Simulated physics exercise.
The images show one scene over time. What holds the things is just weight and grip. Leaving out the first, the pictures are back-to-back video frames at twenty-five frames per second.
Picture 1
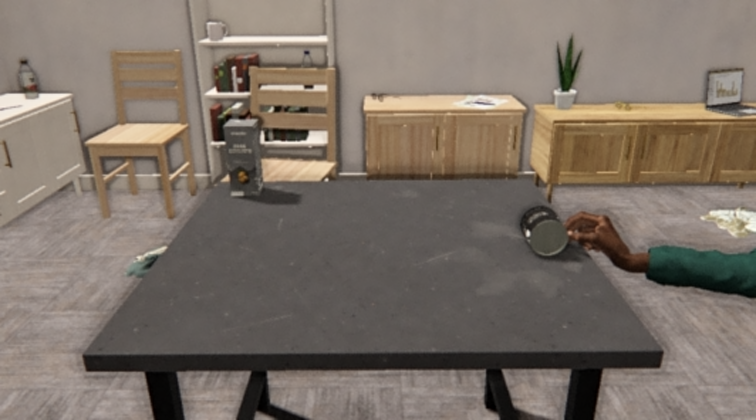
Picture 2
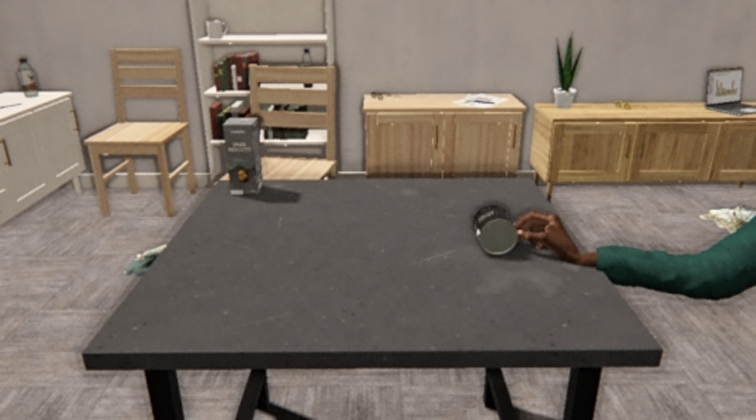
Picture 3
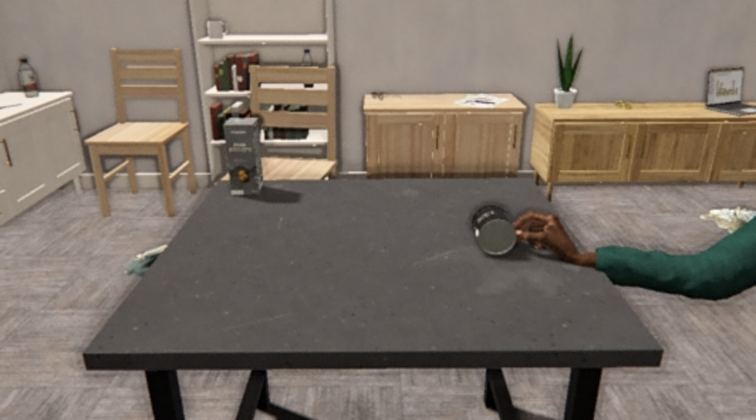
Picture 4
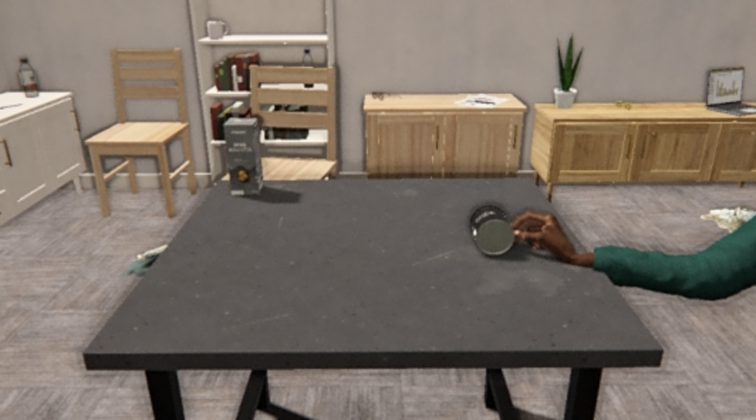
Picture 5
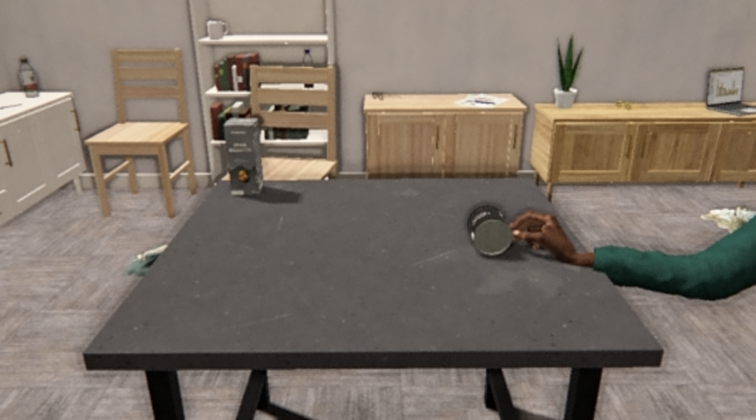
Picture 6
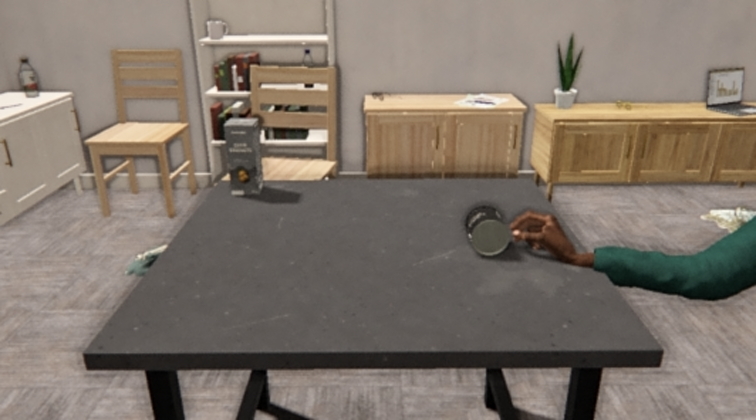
Black tin lying on its side shifting left across a dark table with a hand, then edging slightly left from the fingertips.
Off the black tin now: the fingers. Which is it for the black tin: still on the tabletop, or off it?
I think it will linger on the table.
Then, 0.30 s after the last picture, black tin rolled a little near (470, 230).
Then, 0.90 s after the last picture, black tin rolled about its own width near (443, 231).
Then, 1.70 s after the last picture, black tin rolled well along near (422, 231).
At rest, moved from the start, black tin. Seen from the same camera at the end, black tin near (417, 231).
